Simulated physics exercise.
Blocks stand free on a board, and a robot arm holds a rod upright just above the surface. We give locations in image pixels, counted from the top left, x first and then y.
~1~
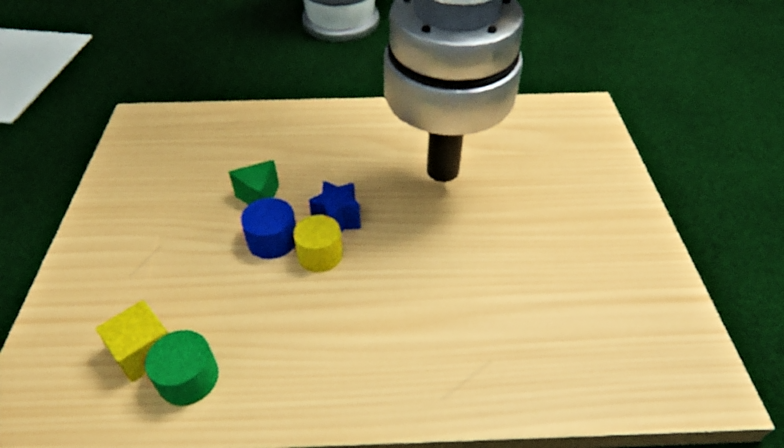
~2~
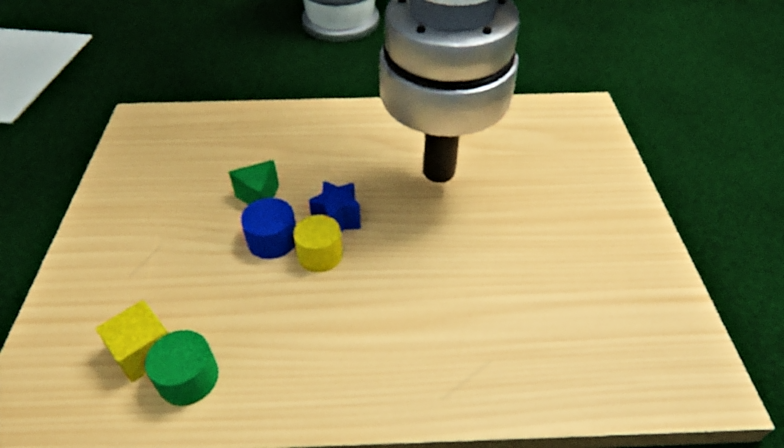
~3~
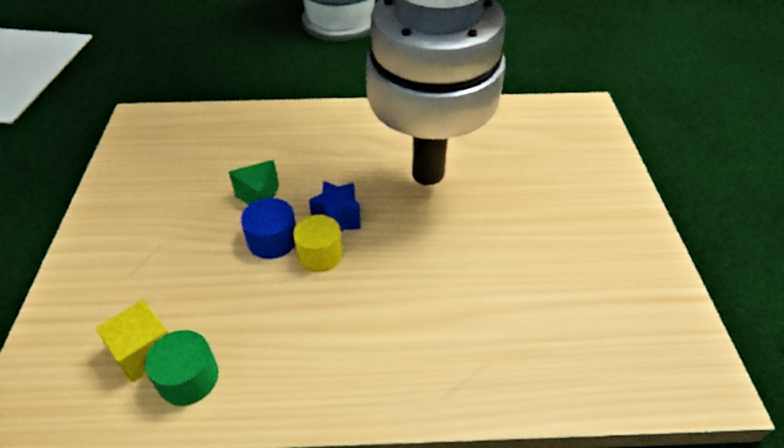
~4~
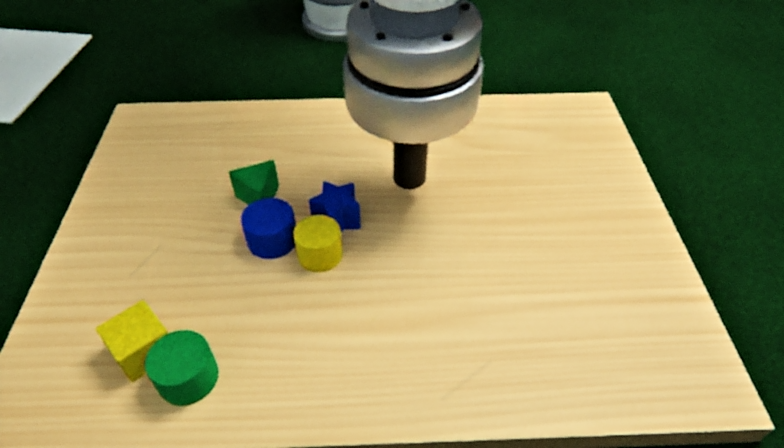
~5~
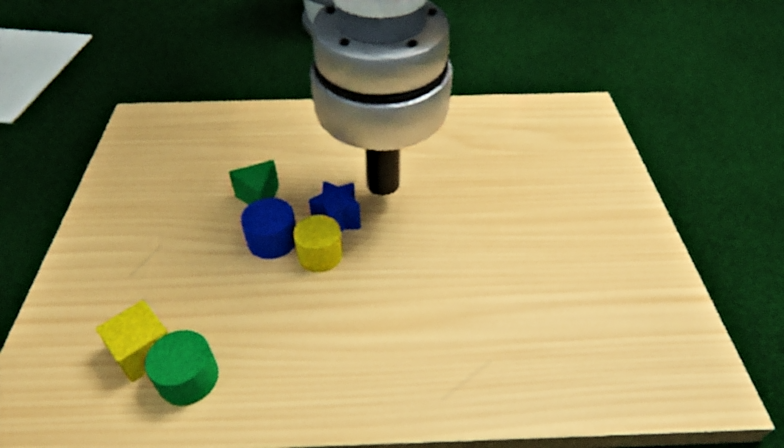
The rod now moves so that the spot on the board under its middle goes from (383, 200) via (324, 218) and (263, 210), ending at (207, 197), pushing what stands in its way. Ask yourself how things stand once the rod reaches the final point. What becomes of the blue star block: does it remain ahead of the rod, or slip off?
At that point it is off to one side or behind.
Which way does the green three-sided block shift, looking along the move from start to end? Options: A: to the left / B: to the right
Answer: B.
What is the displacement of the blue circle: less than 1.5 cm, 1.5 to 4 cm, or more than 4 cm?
It shifts over 4 cm.
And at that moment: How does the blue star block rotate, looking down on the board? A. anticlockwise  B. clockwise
A
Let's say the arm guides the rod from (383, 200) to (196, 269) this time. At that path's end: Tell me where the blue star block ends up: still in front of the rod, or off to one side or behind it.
In front, I predict.
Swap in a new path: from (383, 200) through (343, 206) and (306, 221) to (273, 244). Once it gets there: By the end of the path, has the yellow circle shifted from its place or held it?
Its place changes.
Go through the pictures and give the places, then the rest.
Lower end of the rod at (443, 171), tops of blocks, green three-sided block at (254, 174), blue circle at (267, 216), yellow circle at (317, 231), blue star block at (335, 196), in the first frame.
Rod at (439, 172), blocks as before, in the second frame.
Rod at (428, 175), blocks as before, in the third frame.
Rod at (410, 179), blocks as before, in the fourth frame.
Rod at (383, 184), green three-sided block at (254, 174), blue circle at (267, 216), yellow circle at (317, 231), blue star block at (335, 196), in the fifth frame.
On the path given first. One third of the way, rod at (322, 202); blue circle at (247, 222); yellow circle at (300, 248); blue star block at (292, 213), turned 40° anticlockwise.
Two thirds of the way, rod at (259, 195); green three-sided block at (244, 167), turned 35° clockwise; blue circle at (214, 238); yellow circle at (299, 249); blue star block at (251, 211), turned 80° anticlockwise.
At the end, rod at (202, 181); green three-sided block at (225, 155), turned 95° clockwise; blue circle at (213, 239); yellow circle at (299, 249); blue star block at (250, 209), turned 85° anticlockwise.
